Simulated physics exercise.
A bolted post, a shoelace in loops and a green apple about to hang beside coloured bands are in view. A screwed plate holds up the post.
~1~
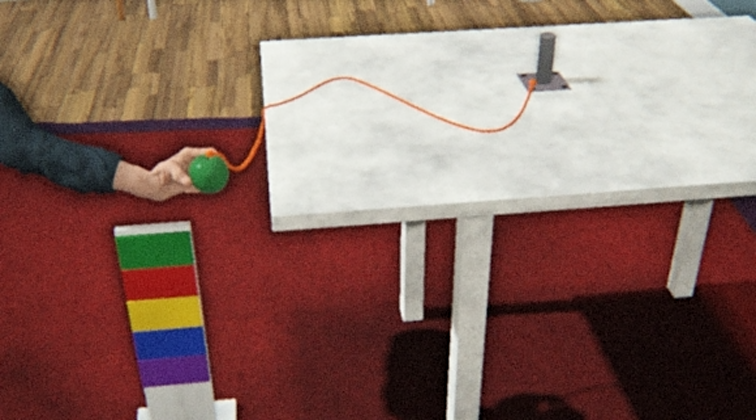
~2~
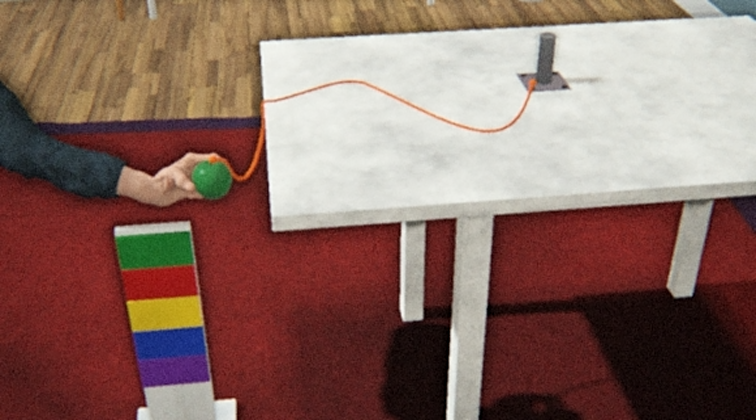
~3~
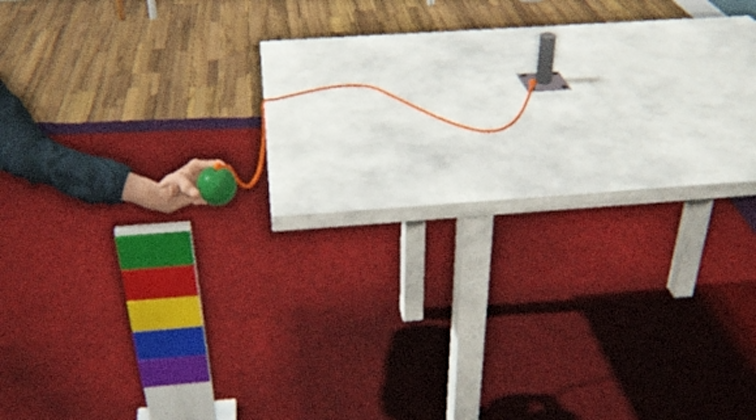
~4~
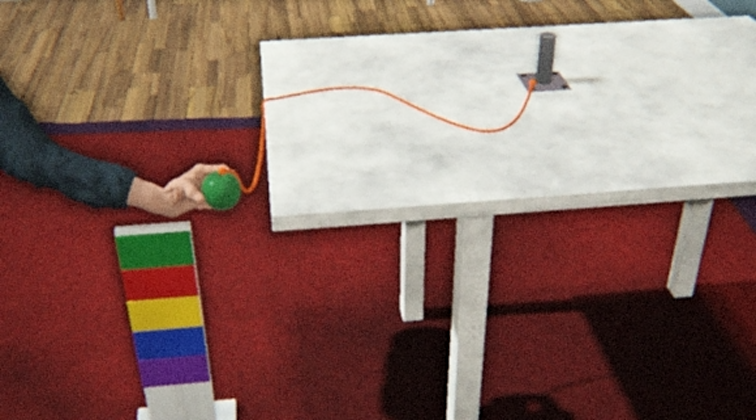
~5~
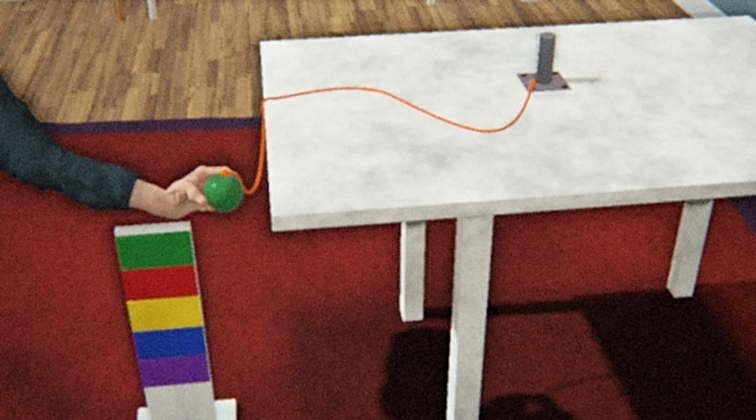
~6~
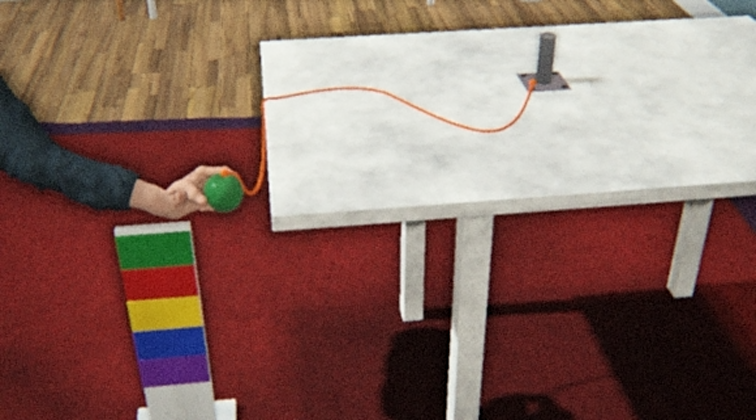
The video shows a hand holding a green ball on an orange cord that runs across a white table to a dark post, moving it slightly right and down above a board with coloured bands, then keeping it nearly still.
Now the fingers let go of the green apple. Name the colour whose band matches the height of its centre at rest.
That would be purple.
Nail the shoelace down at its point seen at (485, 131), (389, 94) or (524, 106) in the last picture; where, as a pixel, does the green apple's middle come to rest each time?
First near (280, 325), then near (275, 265), then near (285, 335).
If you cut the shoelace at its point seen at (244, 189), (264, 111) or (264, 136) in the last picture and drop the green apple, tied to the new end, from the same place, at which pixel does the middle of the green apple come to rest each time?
About (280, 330), then (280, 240), then (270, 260).
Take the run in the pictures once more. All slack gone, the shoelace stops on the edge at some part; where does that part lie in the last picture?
You'll find it somewhere near (360, 89).
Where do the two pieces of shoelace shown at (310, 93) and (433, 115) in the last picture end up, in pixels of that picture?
The first finishes about (271, 184) and the second about (358, 113).
A little later, apple near (280, 324); level with blue.
Next, apple near (282, 355); level with purple.
When it is over, apple near (288, 359); level with purple. The purple one.
